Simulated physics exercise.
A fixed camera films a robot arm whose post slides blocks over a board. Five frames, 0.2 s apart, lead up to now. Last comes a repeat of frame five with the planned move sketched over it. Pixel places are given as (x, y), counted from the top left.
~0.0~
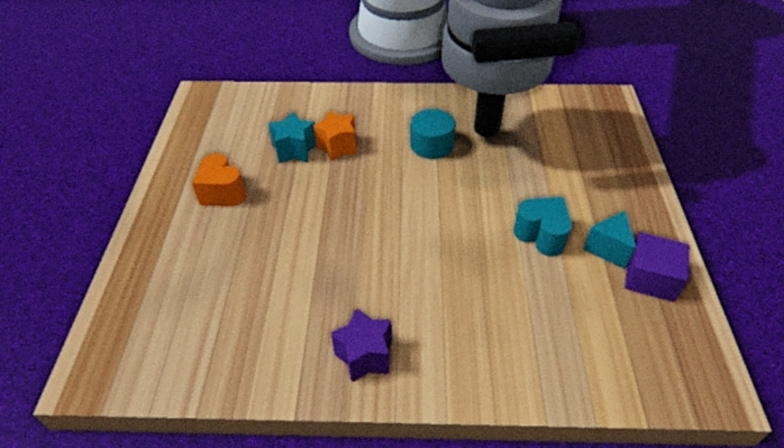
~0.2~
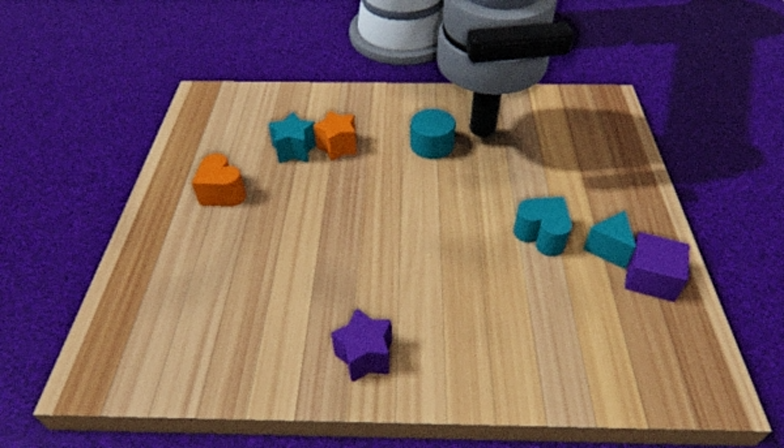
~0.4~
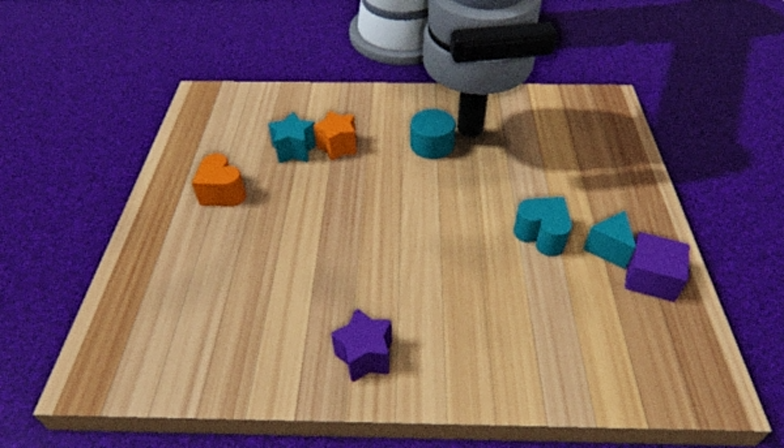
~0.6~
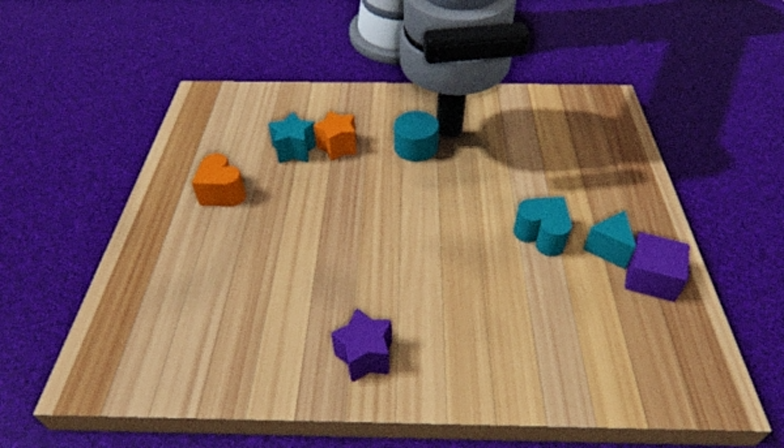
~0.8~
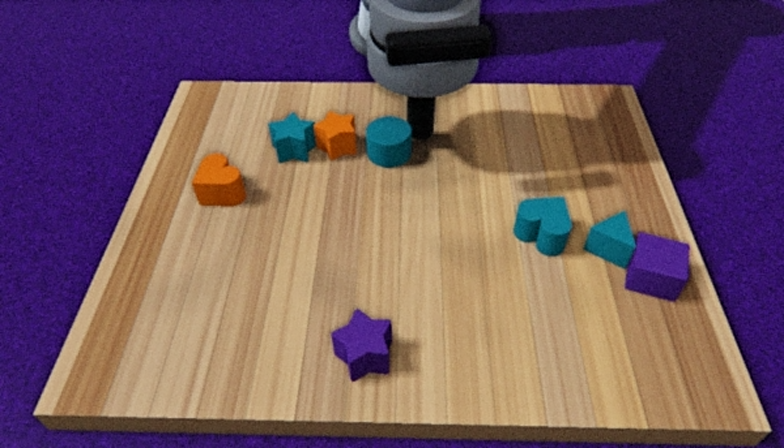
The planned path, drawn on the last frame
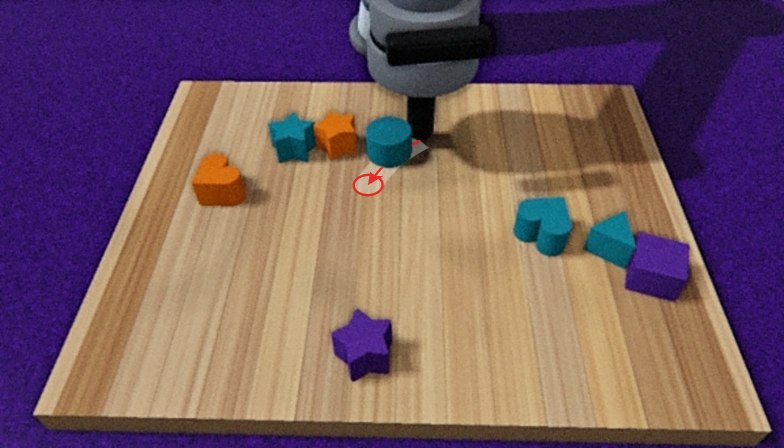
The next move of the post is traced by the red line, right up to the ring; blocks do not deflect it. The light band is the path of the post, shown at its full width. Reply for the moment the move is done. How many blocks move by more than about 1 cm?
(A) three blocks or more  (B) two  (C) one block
B
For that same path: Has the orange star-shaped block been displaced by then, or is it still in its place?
The orange star-shaped block moves.
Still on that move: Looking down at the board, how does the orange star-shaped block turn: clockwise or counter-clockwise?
Short answer: Clockwise.
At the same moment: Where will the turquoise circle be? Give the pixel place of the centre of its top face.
Somewhere near (328, 159).
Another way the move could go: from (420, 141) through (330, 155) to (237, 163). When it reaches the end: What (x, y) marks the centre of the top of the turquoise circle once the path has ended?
The middle of its upper face should be somewhere near (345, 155).
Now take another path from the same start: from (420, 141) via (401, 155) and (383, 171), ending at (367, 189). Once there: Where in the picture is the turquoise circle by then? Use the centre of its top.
Its top face will be centred at roughly (328, 158).
The line goes from (420, 141) via (390, 160), ending at (368, 185).
The first path, step by step. Halfway along, post at (390, 152); orange star-shaped block at (328, 127), turned 45° clockwise; turquoise circle at (355, 147).
At the end, post at (368, 177); turquoise star-shaped block at (287, 125); orange star-shaped block at (325, 129), turned 65° clockwise; turquoise circle at (328, 159).
